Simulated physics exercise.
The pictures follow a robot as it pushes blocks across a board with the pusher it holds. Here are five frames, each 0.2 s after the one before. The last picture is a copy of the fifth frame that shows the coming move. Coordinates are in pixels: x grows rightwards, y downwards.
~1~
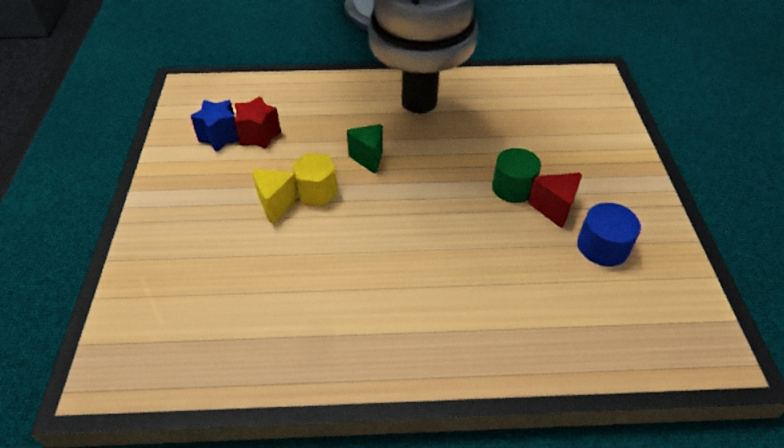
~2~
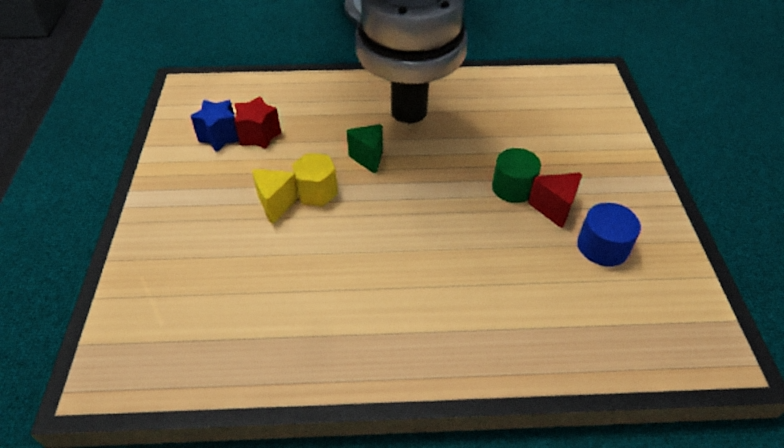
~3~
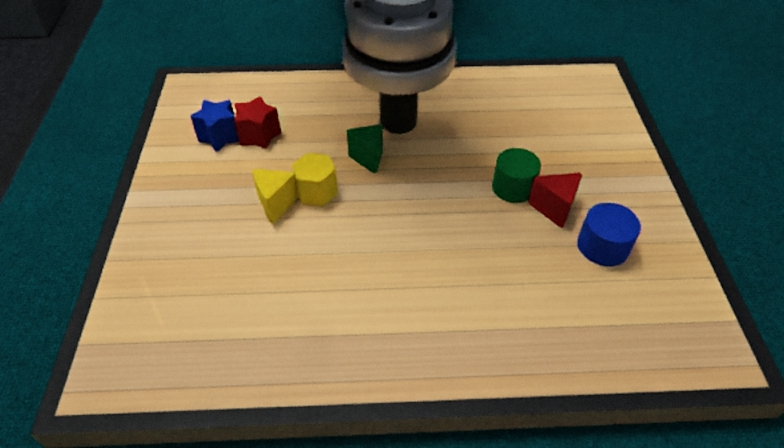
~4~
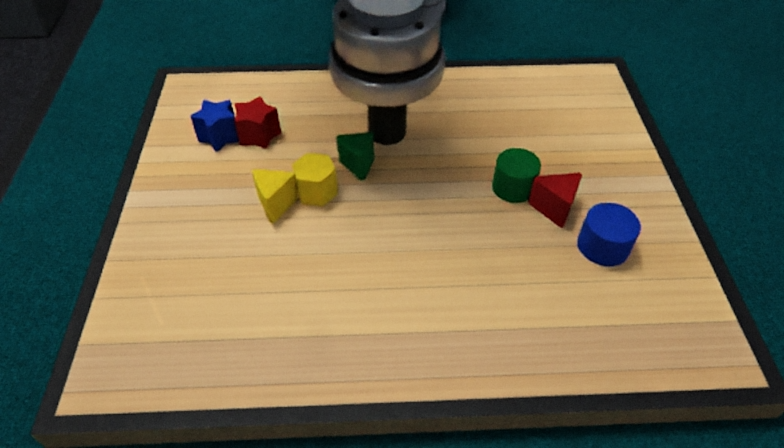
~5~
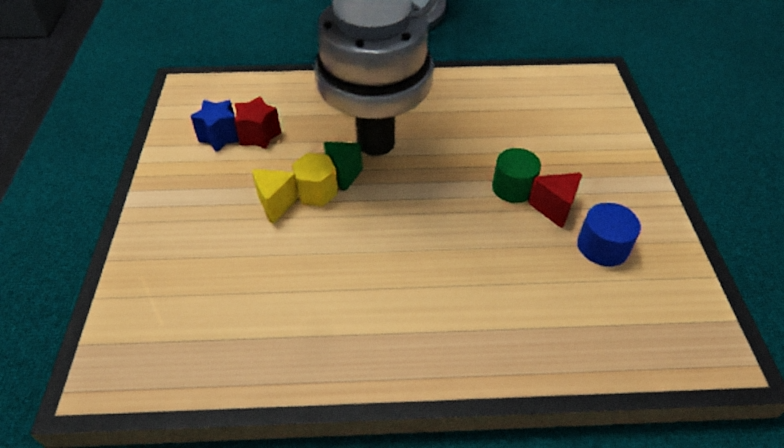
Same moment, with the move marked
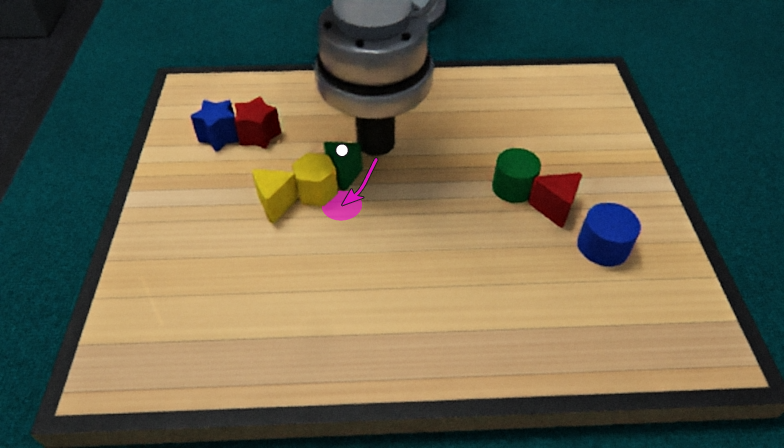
In the video, a robotic arm above a wooden board of colored blocks moves slightly left, then toward the viewer, and its dark tip pushes the green triangular block a short way left, up against the yellow six-sided block.
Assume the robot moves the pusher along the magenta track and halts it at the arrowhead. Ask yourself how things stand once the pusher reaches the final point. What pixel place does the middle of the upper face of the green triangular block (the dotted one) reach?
I predict (304, 186).
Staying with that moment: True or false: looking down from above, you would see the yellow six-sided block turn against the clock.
My answer: False.
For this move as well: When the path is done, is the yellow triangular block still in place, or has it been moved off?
The answer is that it is displaced.
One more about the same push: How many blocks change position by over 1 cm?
I'd say three or more blocks get shifted by more than about 1 cm.
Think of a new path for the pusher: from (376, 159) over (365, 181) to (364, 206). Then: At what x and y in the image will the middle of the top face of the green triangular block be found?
Final place: (325, 184).
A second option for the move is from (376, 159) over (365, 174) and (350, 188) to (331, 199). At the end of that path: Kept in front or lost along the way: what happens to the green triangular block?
By the time the path ends, the green triangular block is still sitting right in front of the pusher.
The drawn path runs from (376, 159) via (364, 183), ending at (342, 205); the dot is on the green triangular block.
What follows on the original path. Halfway along, pusher (363, 168); yellow triangular block (248, 186); yellow six-sided block (292, 178), turned 20° clockwise; green triangular block (325, 170), turned 25° clockwise.
At the end, pusher (341, 189); yellow triangular block (232, 185), turned 25° anticlockwise; yellow six-sided block (271, 181), turned 50° clockwise; green triangular block (304, 186), turned 55° clockwise.
